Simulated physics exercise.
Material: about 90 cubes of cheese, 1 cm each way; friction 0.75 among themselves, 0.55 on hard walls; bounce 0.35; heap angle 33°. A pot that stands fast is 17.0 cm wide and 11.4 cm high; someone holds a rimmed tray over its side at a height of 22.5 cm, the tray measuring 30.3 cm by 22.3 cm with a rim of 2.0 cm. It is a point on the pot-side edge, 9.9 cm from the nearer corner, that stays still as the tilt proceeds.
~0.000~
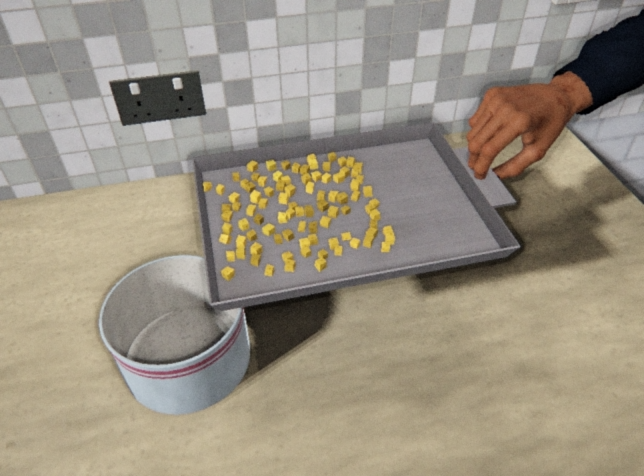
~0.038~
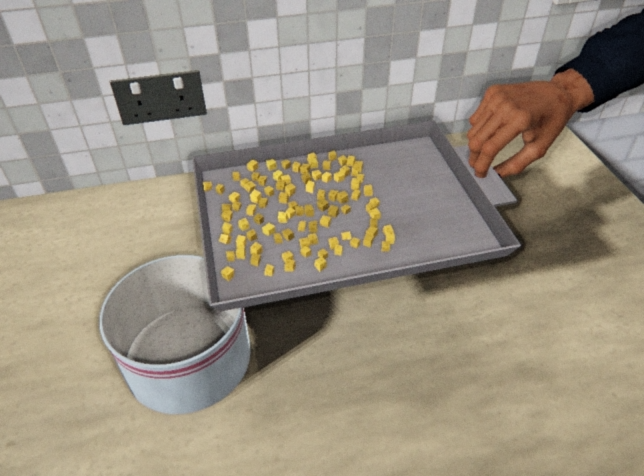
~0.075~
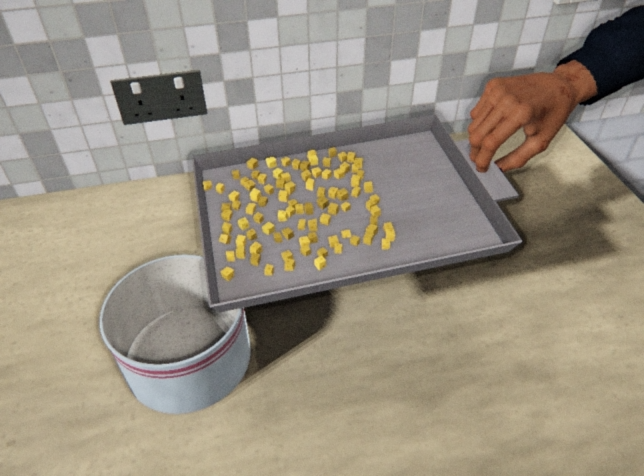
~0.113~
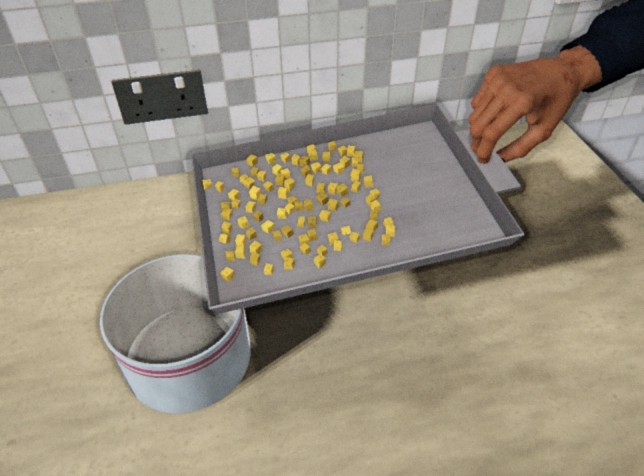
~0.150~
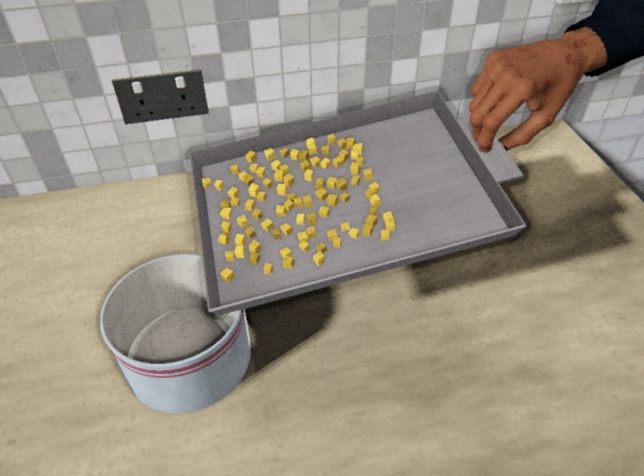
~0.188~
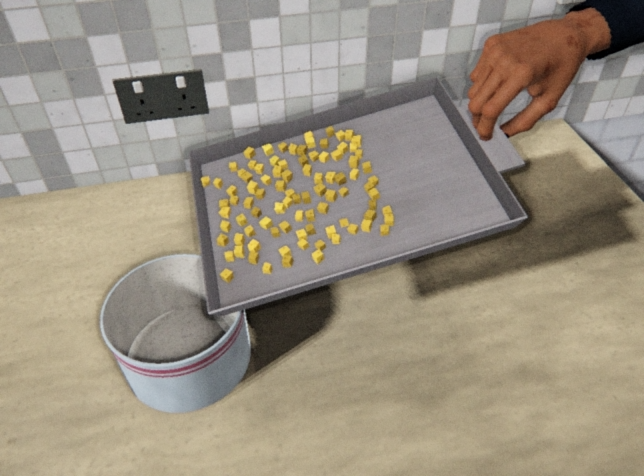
A hand slowly raises the right end of a gray tray of small yellow cubes.
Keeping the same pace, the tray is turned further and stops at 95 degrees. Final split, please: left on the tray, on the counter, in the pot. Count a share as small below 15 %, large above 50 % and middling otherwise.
Left on the tray: Small. Counter: Large. Pot: Middling.
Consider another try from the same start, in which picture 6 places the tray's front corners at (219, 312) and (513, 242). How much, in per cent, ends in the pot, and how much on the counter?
You'd end with pot at 0 and counter at 100.
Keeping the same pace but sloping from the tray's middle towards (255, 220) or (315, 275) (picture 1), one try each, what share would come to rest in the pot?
75 and 0 %.
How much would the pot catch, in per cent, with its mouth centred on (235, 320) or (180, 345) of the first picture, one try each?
About 60 and 90 per cent.
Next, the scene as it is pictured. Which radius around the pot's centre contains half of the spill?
I'd say around 16 centimetres.
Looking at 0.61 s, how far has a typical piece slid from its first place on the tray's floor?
I'd say close to 6 centimetres.
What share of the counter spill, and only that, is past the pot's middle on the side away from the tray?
Near 50 in a hundred.
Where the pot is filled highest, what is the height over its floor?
1.0 cm.
Then, at 0.61 s, tilt 52 degrees; the tray holds 100 %, the pot 0 %.
Then, at 0.89 s, tilt 79 degrees; the tray holds 50 %, the pot 10 %.
After 1.27 s, tilt 95 degrees; the tray holds 5 %, the pot 35 %.
By 2.4 s all is still; tray 0 %, counter 65 %, pot 35 %.
